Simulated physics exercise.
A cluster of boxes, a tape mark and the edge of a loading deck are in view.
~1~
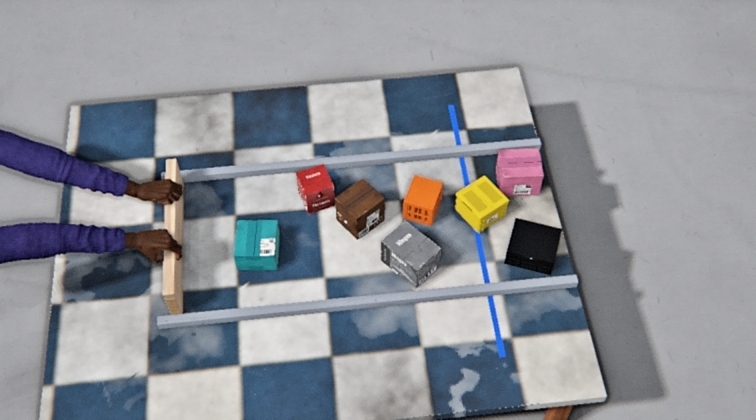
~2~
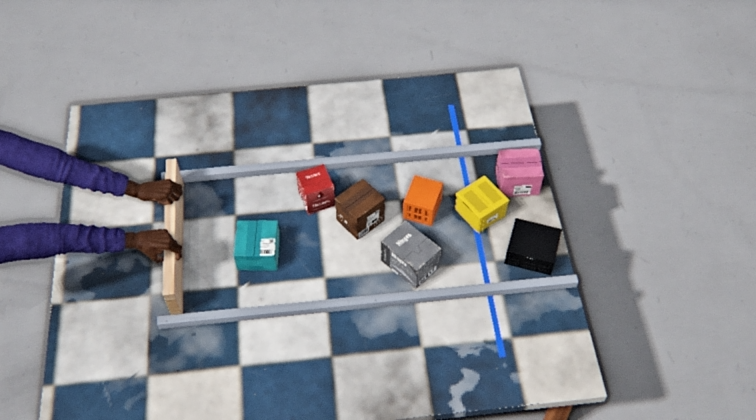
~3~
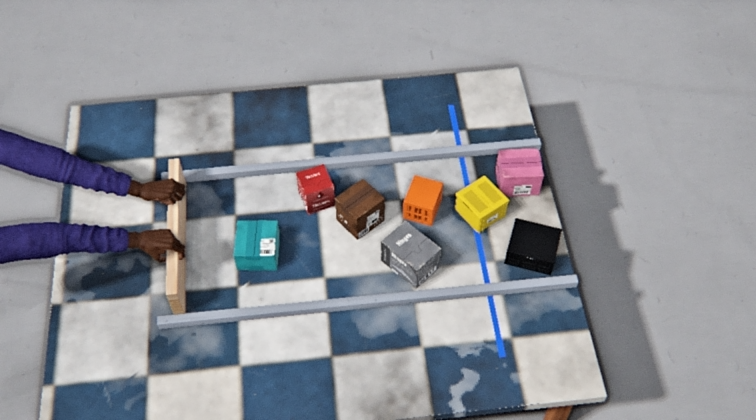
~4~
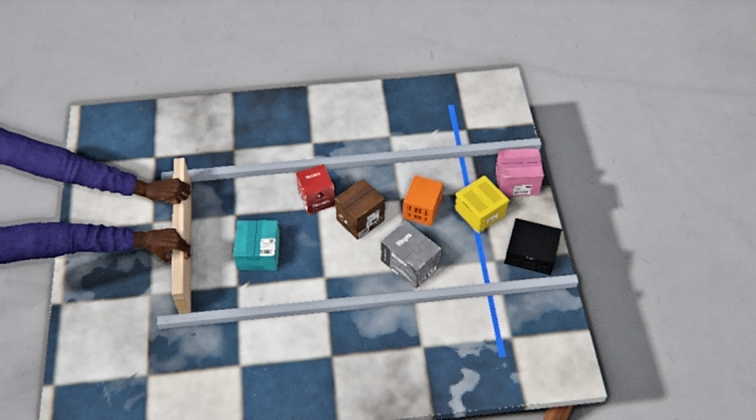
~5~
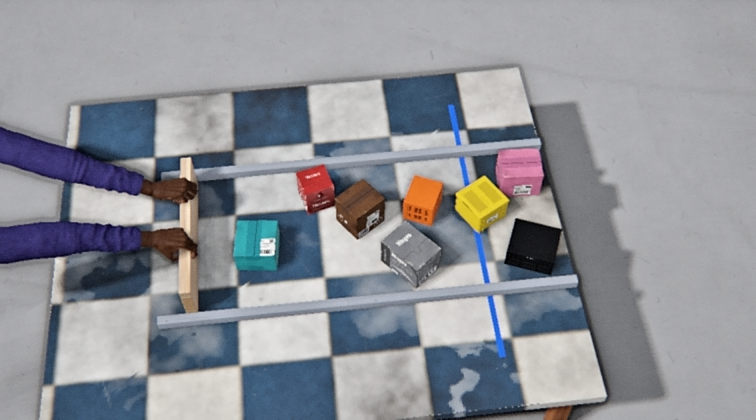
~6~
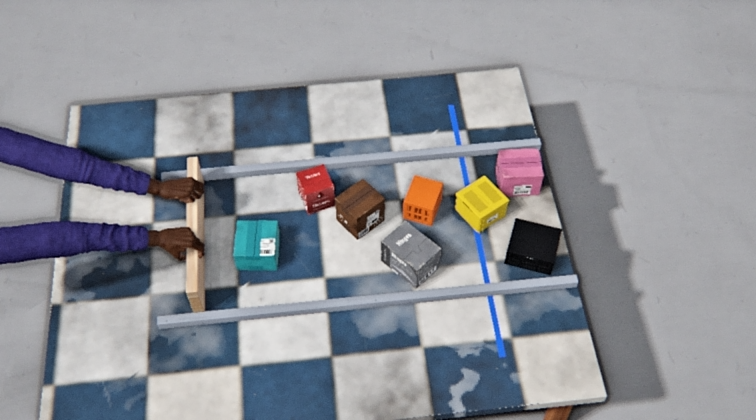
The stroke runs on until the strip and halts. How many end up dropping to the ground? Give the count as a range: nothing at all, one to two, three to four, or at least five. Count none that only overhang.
The count is one to two.
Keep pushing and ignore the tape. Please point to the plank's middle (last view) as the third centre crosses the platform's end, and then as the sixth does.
At (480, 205) for the third, at (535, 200) for the sixth.
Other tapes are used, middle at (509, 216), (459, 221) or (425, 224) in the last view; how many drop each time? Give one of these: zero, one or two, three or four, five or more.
In order: Three to four; either one or two; no fall at all.
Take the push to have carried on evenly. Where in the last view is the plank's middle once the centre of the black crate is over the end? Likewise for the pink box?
(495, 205) and (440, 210), more or less.
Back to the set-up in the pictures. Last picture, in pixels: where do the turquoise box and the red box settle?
Around (496, 218) and around (482, 173).
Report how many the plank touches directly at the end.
It ends up touching 3.
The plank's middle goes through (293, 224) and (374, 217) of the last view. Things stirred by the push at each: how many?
Well, it's 1 at the first one and 6 at the second.
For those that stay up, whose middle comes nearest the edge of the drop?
It is the orange crate.
Early on, none off yet; pink box at rest near (519, 173); black crate at rest near (533, 246); yellow tote at rest near (481, 205).
Finally, the number that fall off is one or two; lost, yellow tote and pink box.
